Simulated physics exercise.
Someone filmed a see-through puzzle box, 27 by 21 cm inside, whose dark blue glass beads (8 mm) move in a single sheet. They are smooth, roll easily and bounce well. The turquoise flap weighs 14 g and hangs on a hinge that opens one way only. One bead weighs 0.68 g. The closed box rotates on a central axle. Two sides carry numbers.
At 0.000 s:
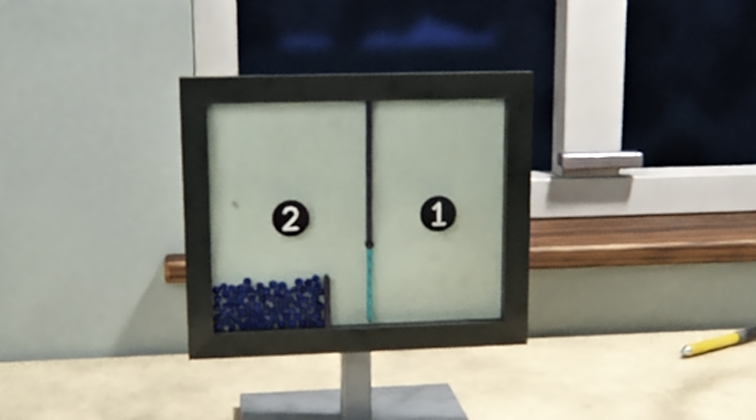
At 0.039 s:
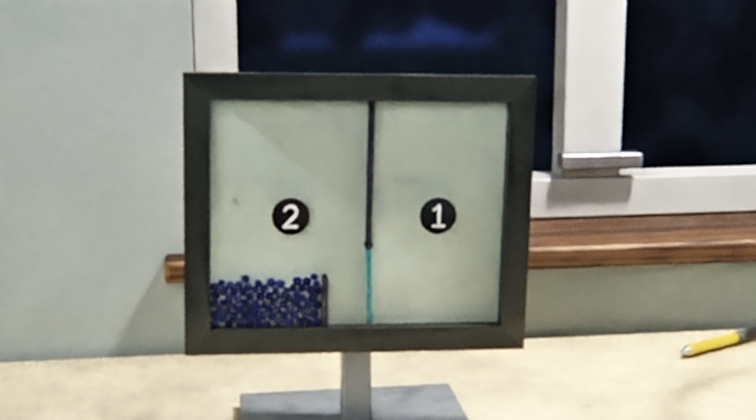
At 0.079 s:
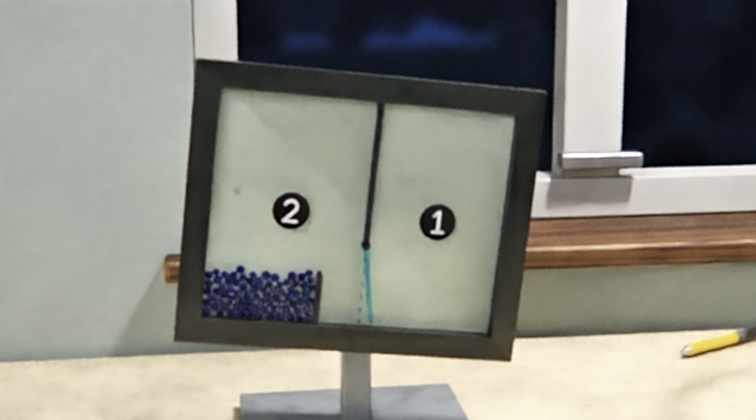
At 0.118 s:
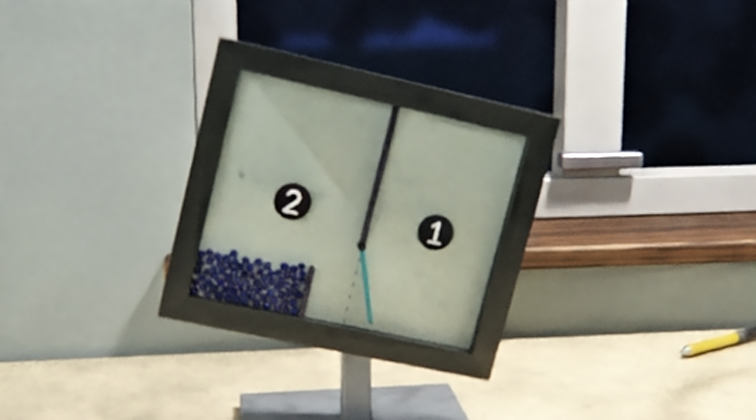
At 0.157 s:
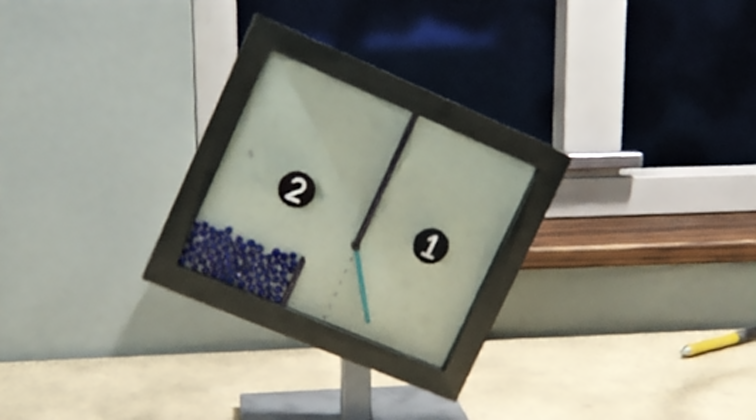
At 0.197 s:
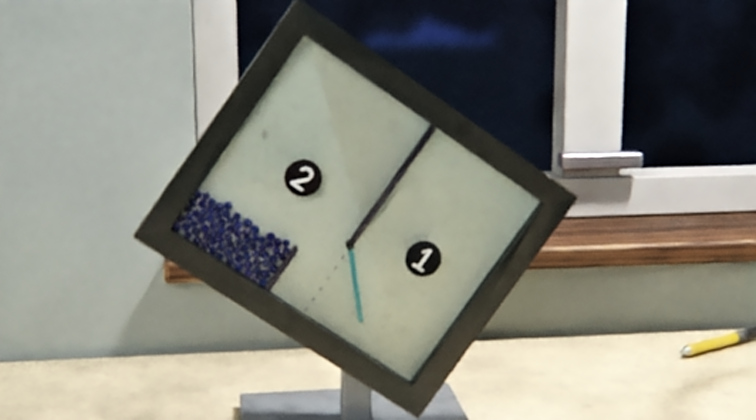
A framed clear box turns clockwise, its dark blue beads staying heaped in the corner as a turquoise flap swings.
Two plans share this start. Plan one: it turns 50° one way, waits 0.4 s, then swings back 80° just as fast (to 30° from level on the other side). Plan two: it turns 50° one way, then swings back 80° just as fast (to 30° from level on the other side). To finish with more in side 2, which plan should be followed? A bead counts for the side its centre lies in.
Take plan two.
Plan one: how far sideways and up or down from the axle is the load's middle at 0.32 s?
Some 12 cm left and 1 cm above.
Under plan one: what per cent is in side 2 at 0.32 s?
Some 100 per cent.
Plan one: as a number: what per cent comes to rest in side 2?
Roughly 85 per cent.
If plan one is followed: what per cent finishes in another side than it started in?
Some 15 per cent.
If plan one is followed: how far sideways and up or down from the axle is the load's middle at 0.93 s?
Some 6 cm left and 8 cm below.
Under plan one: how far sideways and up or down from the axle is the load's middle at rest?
About 2 cm left and 11 cm below.
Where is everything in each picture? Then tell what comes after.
In the first frame, level; about 80 beads; beads centred (269, 305); top one (316, 278); turquoise flap (369, 244); no. 1 (438, 214), no. 2 (291, 218).
In the second frame, turned 2° clockwise; beads centred (266, 302); top one (245, 279).
In the third frame, turned 6° clockwise; beads centred (259, 295); top one (240, 270); wall ends (366, 240), (320, 274).
In the fourth frame, turned 14° clockwise; beads centred (249, 281); top one (210, 253); turquoise flap (362, 246) tilted 6°.
In the fifth frame, turned 25° clockwise; beads centred (238, 261); top one (205, 225).
In the sixth frame, turned 36° clockwise; beads centred (232, 238); top one (198, 195); turquoise flap (350, 245) tilted 8°; no. 1 (423, 259), no. 2 (303, 178).
Plan one. 0.32 s, it stands 50° clockwise; the beads' middle is 12 cm left of and 1 cm above the centre; no. 2, 100 %; turquoise flap open 36°.
After 0.93 s, it stands 9° clockwise; the beads' middle is 6 cm left of and 8 cm below the centre; no. 1, 15 %, no. 2, 85 %; turquoise flap shut.
After 1.14 s, it stands 30° anticlockwise; the beads' middle is in line with and 10 cm below the centre; no. 1, 15 %, no. 2, 85 %; turquoise flap shut.
Settled by 1.8 s, it stands 30° anticlockwise; no. 1, 15 %, no. 2, 85 %; turquoise flap shut.
Plan two would end with no. 1, 0 %, no. 2, 100 %.
